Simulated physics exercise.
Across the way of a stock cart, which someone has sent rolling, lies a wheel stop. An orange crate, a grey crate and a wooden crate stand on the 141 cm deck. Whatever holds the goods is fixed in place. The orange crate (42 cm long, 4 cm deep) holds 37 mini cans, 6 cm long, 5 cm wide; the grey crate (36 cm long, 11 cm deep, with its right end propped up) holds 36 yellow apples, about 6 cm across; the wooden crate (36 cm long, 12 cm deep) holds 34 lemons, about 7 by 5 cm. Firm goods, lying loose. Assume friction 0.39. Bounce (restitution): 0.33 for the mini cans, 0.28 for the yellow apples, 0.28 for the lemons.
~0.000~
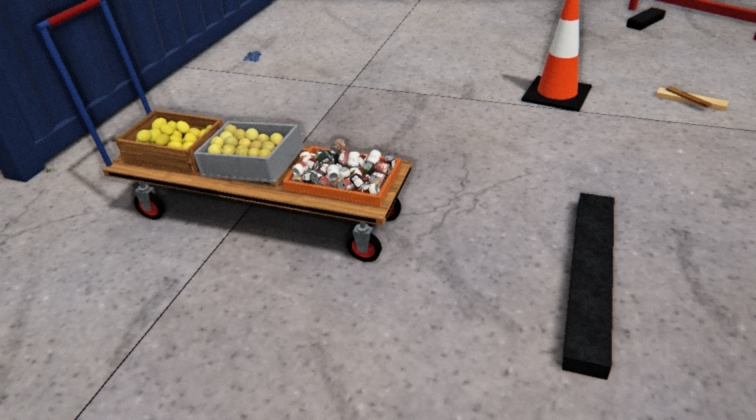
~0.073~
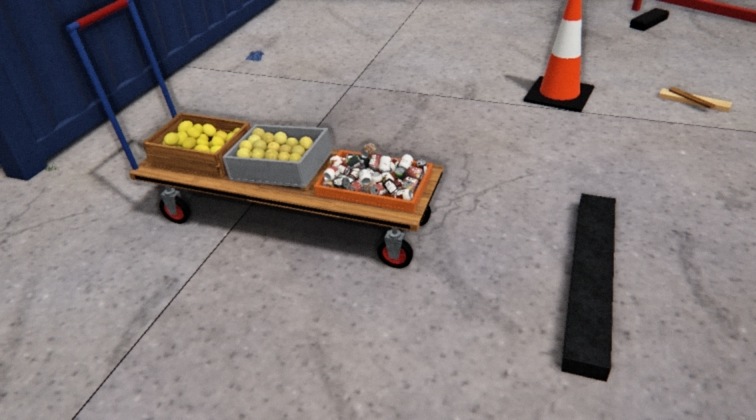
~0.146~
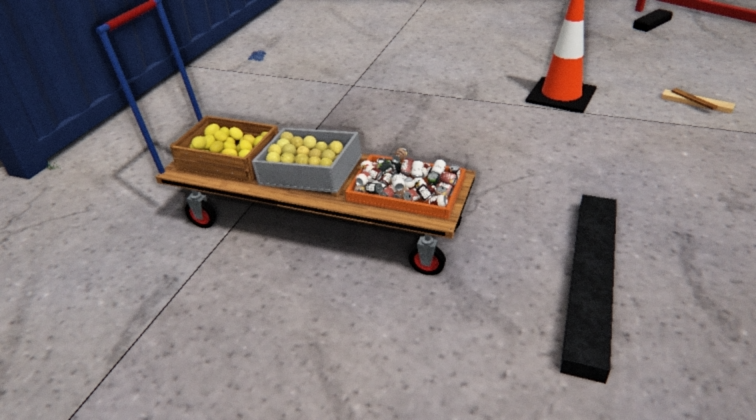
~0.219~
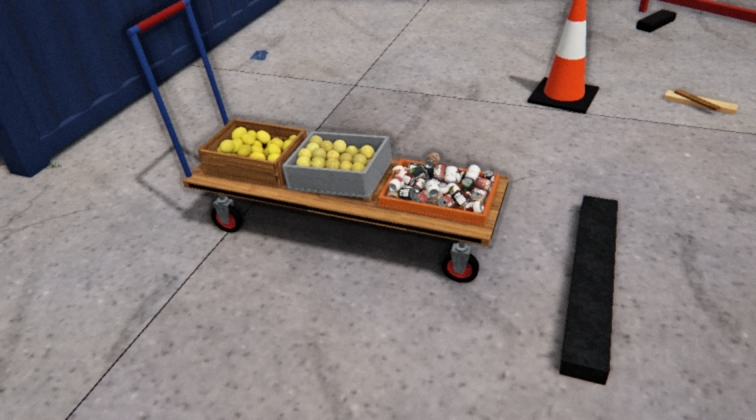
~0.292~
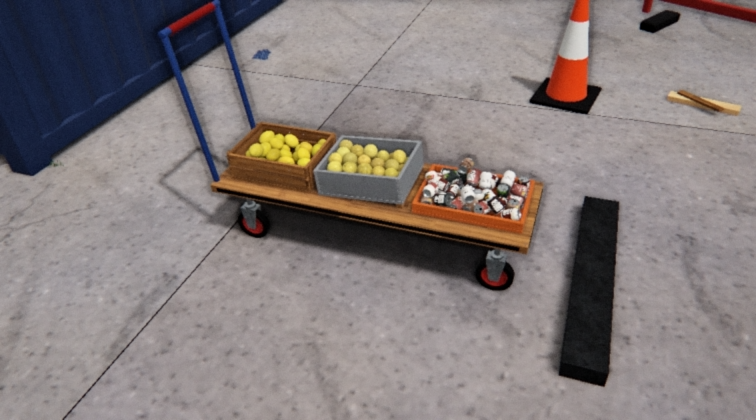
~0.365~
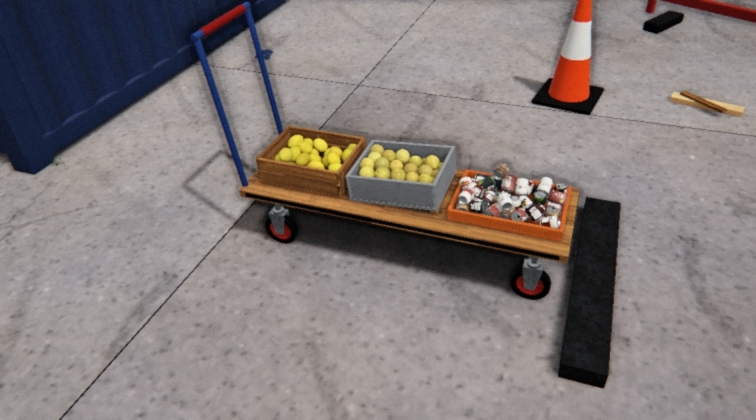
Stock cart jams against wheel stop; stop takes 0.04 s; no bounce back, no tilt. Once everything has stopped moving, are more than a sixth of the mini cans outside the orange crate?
Yes, escapees number beyond one in six.
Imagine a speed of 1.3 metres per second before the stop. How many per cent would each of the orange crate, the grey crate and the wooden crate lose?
Orange crate 10 %, grey crate 0 %, wooden crate 0 %.
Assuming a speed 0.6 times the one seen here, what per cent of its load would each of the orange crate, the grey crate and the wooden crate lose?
Orange crate 10, grey crate 0, wooden crate 0 per cent.
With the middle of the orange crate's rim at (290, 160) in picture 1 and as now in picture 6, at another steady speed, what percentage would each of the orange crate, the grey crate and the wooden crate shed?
Orange crate 50, grey crate 10, wooden crate 10 per cent.
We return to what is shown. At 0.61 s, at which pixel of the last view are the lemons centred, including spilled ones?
Centre approx. at (345, 168).
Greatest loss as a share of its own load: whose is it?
It's the orange crate.
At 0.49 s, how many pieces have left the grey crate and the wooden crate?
Estimate at that time - grey crate 0, wooden crate 0, give or take.
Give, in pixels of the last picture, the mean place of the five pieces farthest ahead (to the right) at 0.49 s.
Close to (585, 202) in the last view.
After 0.39 s, impact.
After 0.49 s, the orange crate is down by 1 of 37, the grey crate has all 36 and the wooden crate has all 34.
After 0.61 s, the orange crate is down by 6 of 37, the grey crate is down by 2 of 36 and the wooden crate has all 34.
After 0.84 s, the orange crate is down by 9 of 37, the grey crate is down by 2 of 36 and the wooden crate is down by 1 of 34.
When it is over (at 1.34 s), the orange crate is down by 10 of 37, the grey crate is down by 2 of 36 and the wooden crate is down by 1 of 34. Asked share, 10 of 37, 27 per cent.
